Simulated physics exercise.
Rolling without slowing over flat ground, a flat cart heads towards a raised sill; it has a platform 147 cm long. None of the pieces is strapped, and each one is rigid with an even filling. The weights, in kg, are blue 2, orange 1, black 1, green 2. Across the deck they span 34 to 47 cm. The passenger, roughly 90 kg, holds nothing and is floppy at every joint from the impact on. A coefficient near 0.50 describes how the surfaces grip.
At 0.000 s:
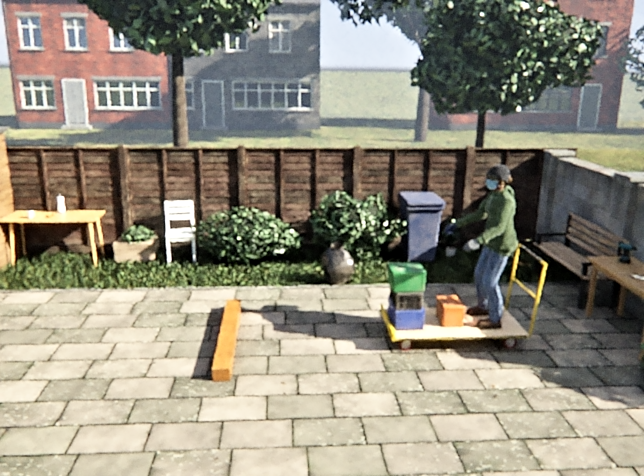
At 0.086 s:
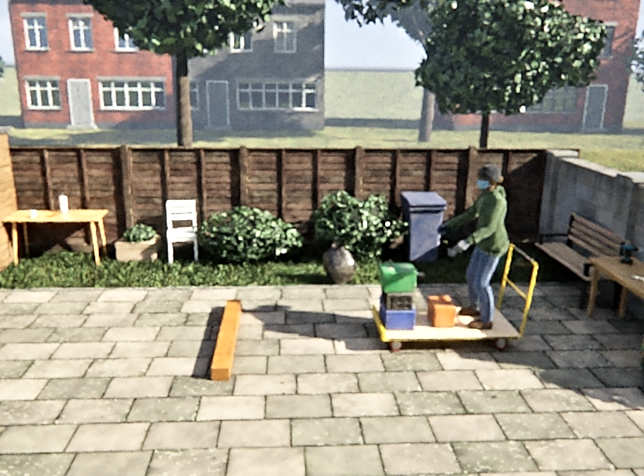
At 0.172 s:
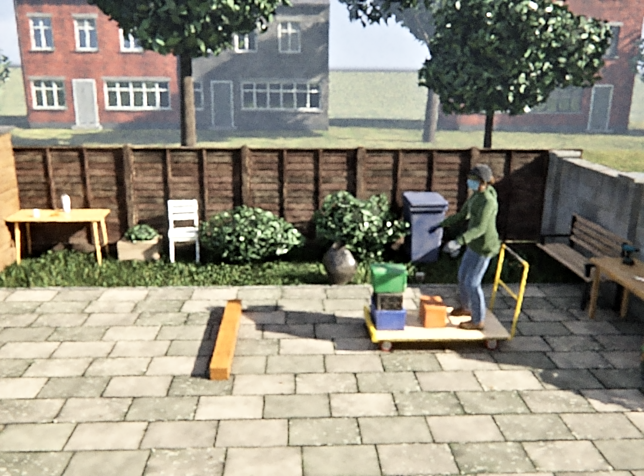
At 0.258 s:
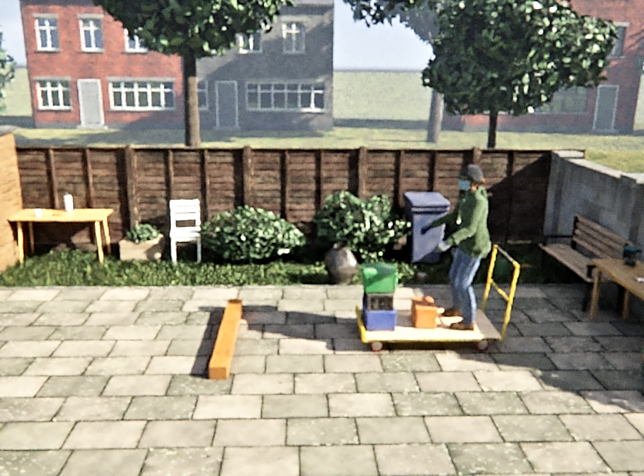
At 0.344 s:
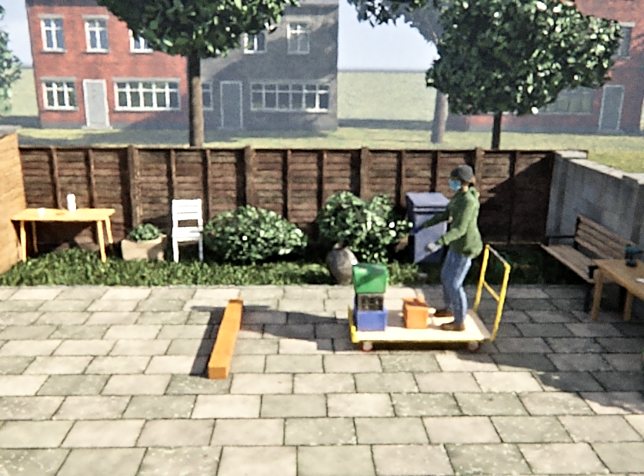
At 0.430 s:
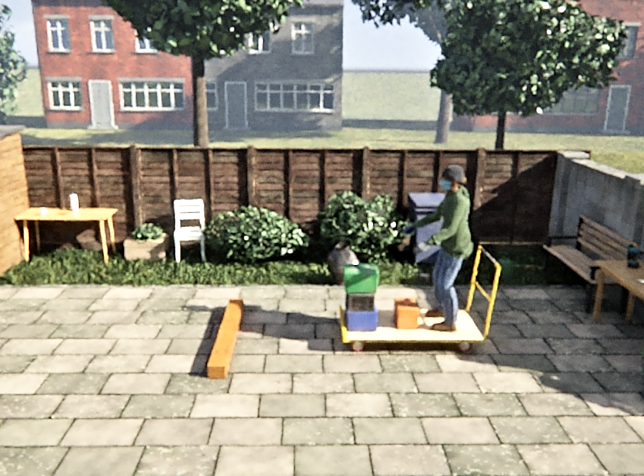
A person in a green jacket rides a flat cart carrying colourful totes leftward across a paved yard.
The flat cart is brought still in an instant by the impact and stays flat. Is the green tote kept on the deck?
No, it is lost over the front.
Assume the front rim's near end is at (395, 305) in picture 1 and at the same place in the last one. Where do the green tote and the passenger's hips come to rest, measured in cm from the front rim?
Green overshoots the rim by 50 cm, while the hips stay 70 cm short of it.
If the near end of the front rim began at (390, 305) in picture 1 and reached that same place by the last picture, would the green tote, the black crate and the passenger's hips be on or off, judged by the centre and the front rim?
Then green dropped, black dropped, hips still riding.
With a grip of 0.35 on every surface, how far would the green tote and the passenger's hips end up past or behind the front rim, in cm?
Green 40 past, hips 100 behind.
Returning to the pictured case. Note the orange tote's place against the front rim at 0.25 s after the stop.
Roughly 60 cm short of the front rim.
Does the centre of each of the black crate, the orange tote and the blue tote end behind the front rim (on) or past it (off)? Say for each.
Final: Black gone, orange secure, blue secure.
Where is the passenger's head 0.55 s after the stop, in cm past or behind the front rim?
Roughly 40 cm behind the front rim.
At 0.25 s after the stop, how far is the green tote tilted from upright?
Its tilt is about 20°.
After 1.51 s the deck stops.
After 1.76 s the green tote is 1 cm behind the rim, tilted 20°, near (227, 278) in the last picture's view.
After 2.06 s the green tote is 20 cm past the rim, tilted 50°, near (208, 287) in the last picture's view.
After 2.51 s the green tote is 49 cm past the rim, tilted 90°, near (185, 322) in the last picture's view.
Final state at 2.9 s, past the rim, black crate and green tote; behind it, blue tote, orange tote and the passenger's hips.
